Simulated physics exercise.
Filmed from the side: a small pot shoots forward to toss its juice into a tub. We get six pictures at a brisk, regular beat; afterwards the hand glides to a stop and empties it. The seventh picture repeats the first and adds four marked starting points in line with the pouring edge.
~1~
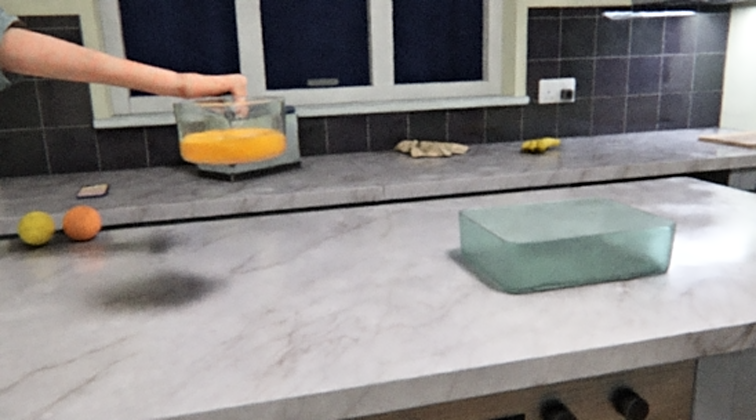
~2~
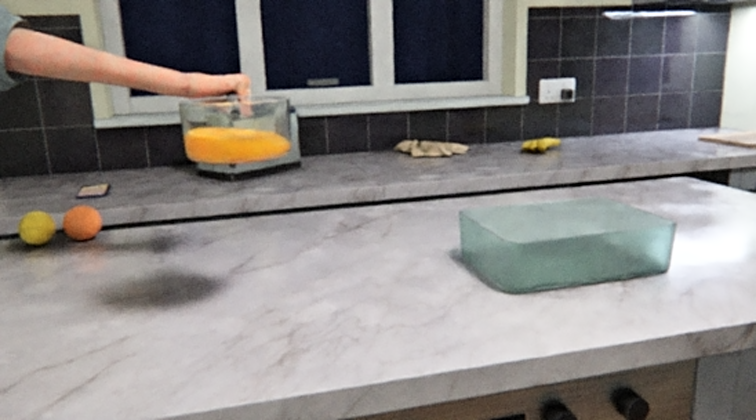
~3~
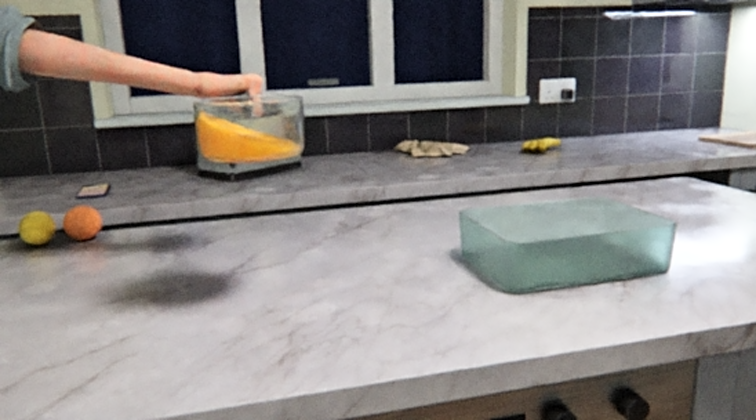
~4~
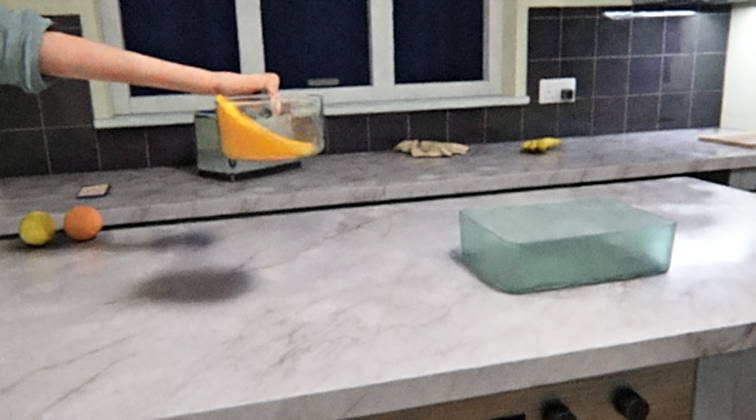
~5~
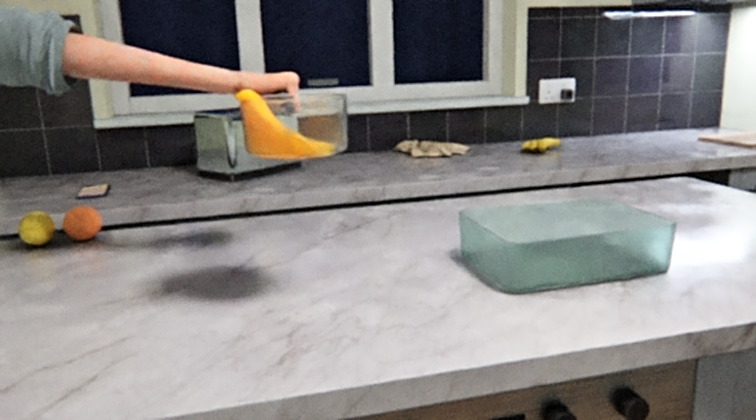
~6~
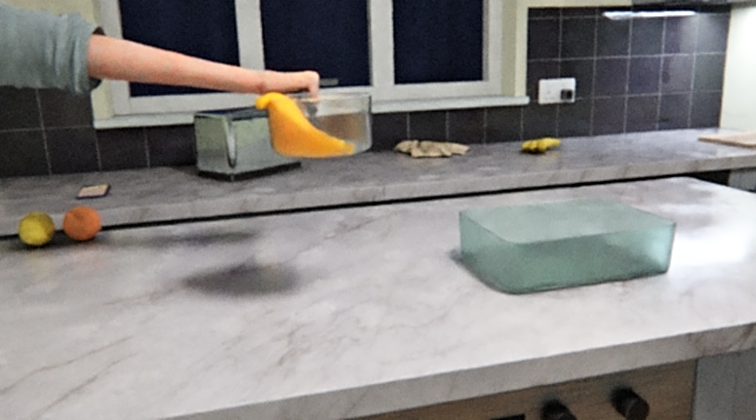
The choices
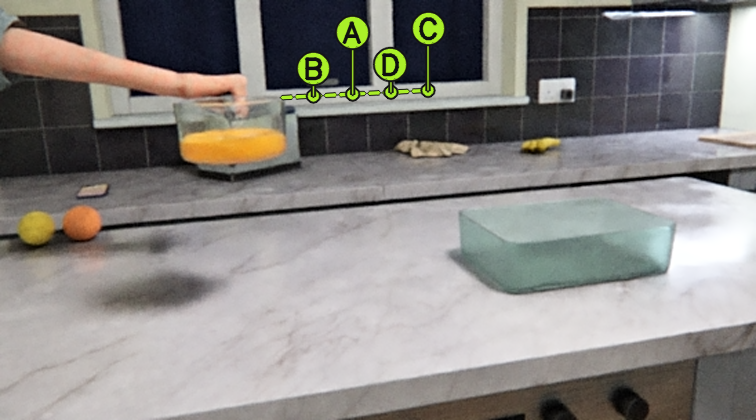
The clip shows an arm holding a small clear pot of orange juice above a marble kitchen counter and moving it rightward, while a pale green tub stays still; the juice surges up the pot's left side and over the rim.
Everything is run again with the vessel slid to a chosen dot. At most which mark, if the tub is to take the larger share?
A.
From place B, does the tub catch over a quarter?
Yes, it does.
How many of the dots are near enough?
Three of them.
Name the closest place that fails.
That would be B.
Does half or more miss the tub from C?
No, that is safe.
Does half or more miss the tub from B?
Yes, it does.
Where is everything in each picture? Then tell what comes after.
In the first frame, upright, lip at (282, 97); tub from (504, 293) to (667, 271); nothing has left yet.
In the second frame, upright, lip at (287, 97); nothing has left yet.
In the third frame, upright, lip at (300, 96); nothing has left yet.
In the fourth frame, upright, lip at (320, 95); nothing has left yet.
In the fifth frame, upright, lip at (344, 94); juice is over the rim, down to (256, 98).
In the sixth frame, upright, lip at (368, 93); juice is over the rim, down to (259, 107).
On the marked copy, A at (352, 94); B at (313, 96); C at (428, 90); D at (390, 92).
For place A, about 71 % lands in the tub, 15 % falls short and 14 % goes beside or beyond.
For place B, about 34 % lands in the tub, 56 % falls short and 10 % goes beside or beyond.
For place C, about 80 % lands in the tub, 5 % falls short and 15 % goes beside or beyond.
For place D, about 80 % lands in the tub, 5 % falls short and 15 % goes beside or beyond.
